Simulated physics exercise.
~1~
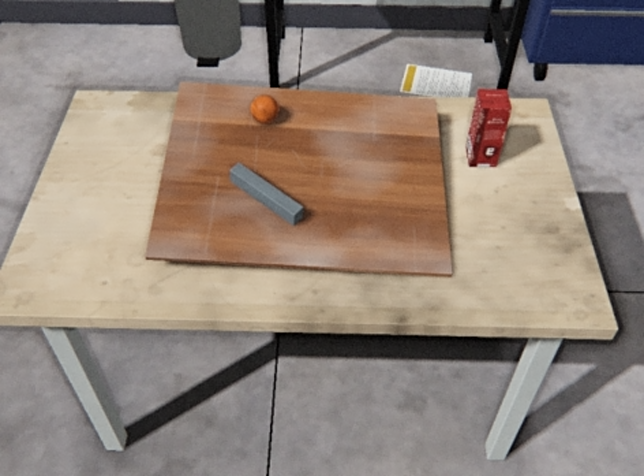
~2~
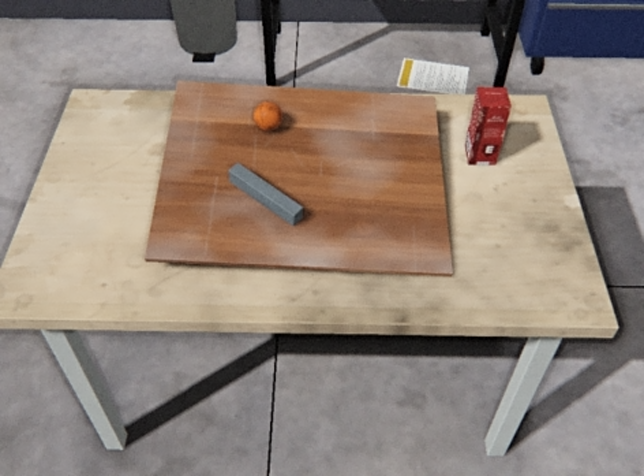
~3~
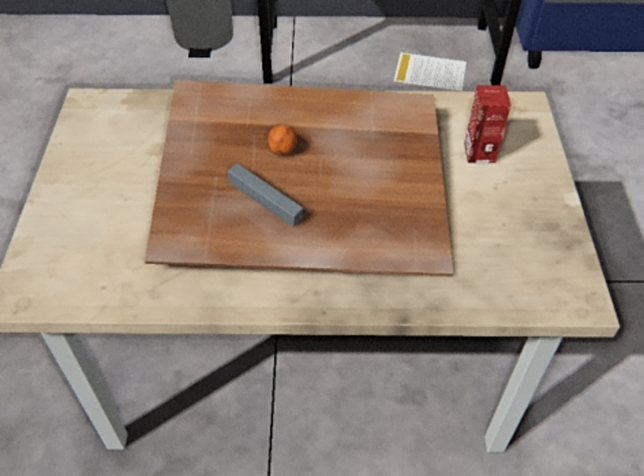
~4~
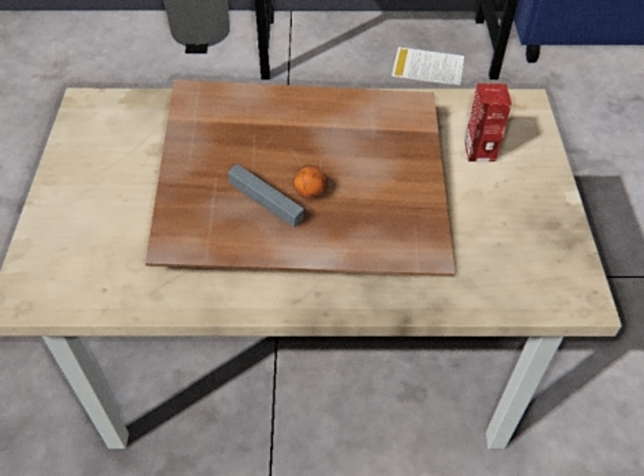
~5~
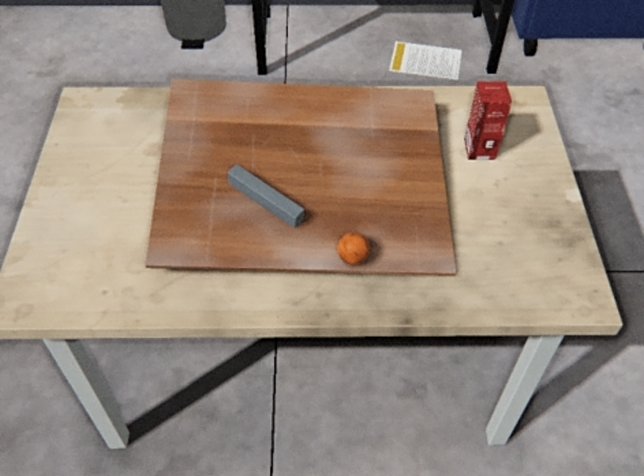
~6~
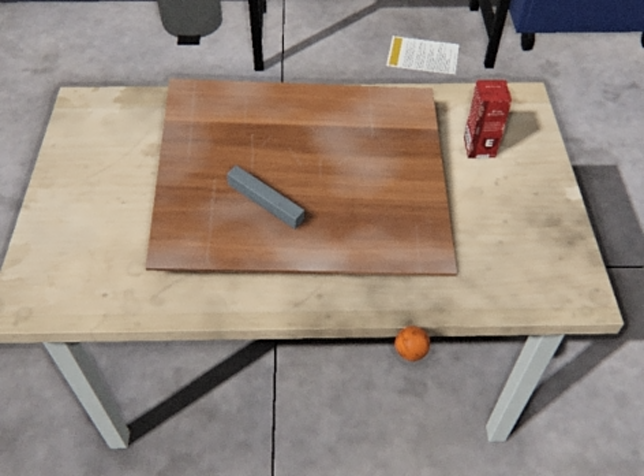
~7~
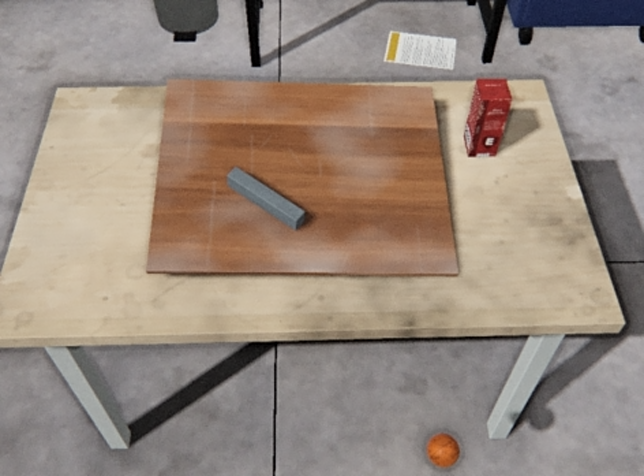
A tilted wooden board lay on a table with a grey bar fixed across it and a red carton standing to its right. An orange ball rolled down toward the right, passed the bar, dropped off the near edge and ended up on the floor.
